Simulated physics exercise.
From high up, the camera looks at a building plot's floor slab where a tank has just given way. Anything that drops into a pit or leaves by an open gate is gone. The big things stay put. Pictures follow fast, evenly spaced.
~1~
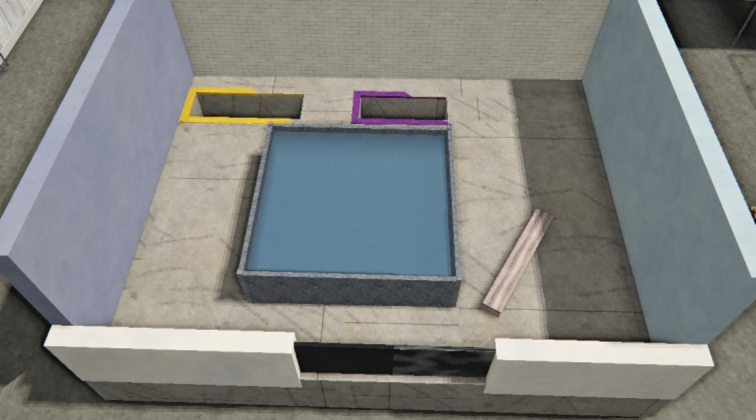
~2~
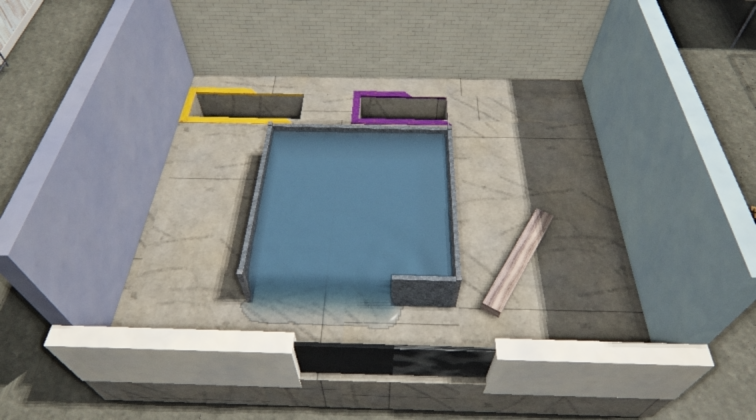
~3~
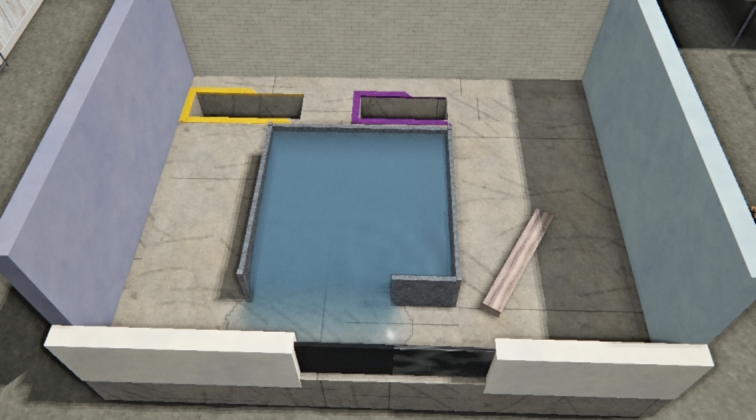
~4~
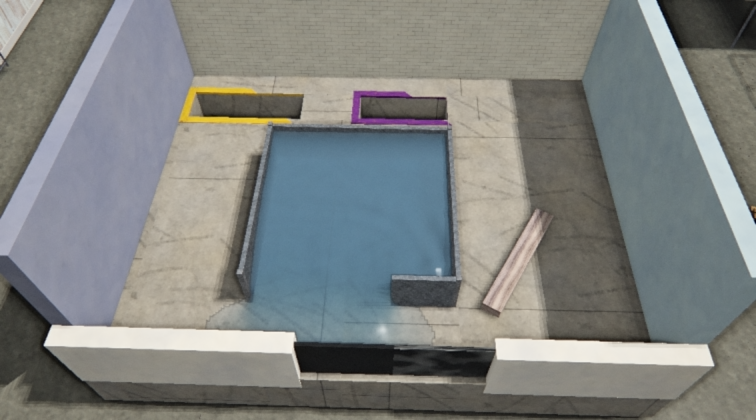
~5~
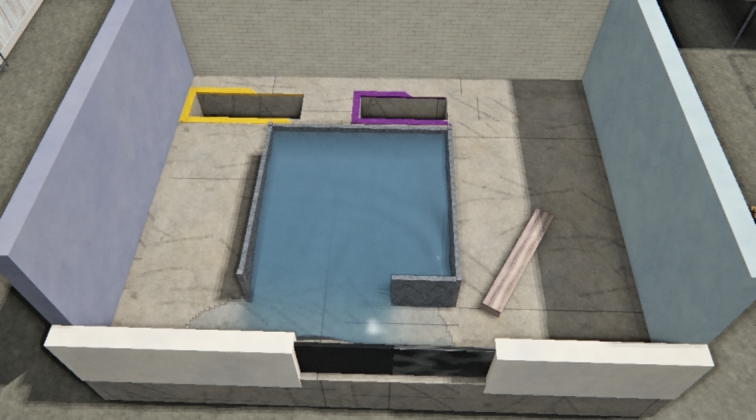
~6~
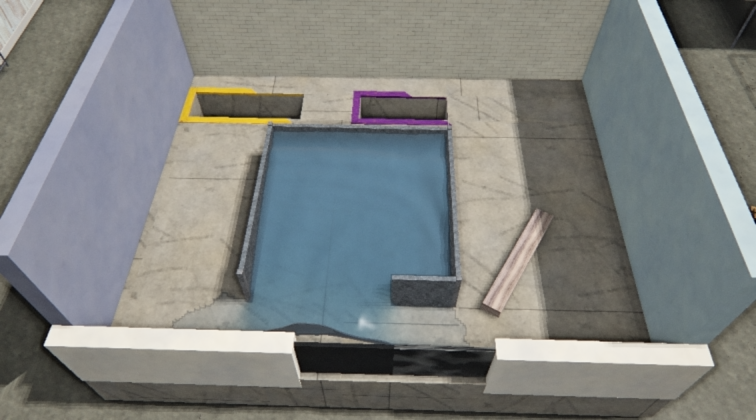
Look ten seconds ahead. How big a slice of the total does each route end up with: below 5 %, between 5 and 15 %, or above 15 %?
As I see it, the gate is likely to claim a small share beneath five per cent. The yellow pit is likely to claim a large share past fifteen per cent. The purple pit is likely to claim a middle share of five to fifteen per cent.
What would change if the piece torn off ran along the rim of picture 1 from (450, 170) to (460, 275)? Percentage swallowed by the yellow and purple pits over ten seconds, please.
Yellow 6 %, purple 25 %.
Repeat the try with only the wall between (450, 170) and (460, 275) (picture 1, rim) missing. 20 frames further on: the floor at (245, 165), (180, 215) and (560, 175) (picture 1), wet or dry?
In the order asked: Out of reach, out of reach, sodden.
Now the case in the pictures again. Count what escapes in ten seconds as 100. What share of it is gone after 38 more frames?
My estimate is roughly 45 percent.
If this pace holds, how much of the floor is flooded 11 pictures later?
I reckon around 40 %.
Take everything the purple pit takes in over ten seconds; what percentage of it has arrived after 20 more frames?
About 0 per cent.
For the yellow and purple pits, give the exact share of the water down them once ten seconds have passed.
That's 30 per cent for the first and 8 per cent for the second.
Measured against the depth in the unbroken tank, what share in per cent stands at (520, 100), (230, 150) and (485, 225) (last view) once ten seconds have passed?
In order: 14, 10, 6 %.
A moment on, water covers 20 % of the floor; the gate 0 %, the yellow pit 0 %, the purple pit 0 %.
Next, water covers 40 % of the floor; the gate 0 %, the yellow pit 0 %, the purple pit 0 %.
Then, water covers 70 % of the floor; the gate 0 %, the yellow pit 4 %, the purple pit 0 %.
Later, water covers 90 % of the floor; the gate 0 %, the yellow pit 16 %, the purple pit 1 %.
In the end, water covers 100 % of the floor; the gate 0 %, the yellow pit 30 %, the purple pit 7 %.
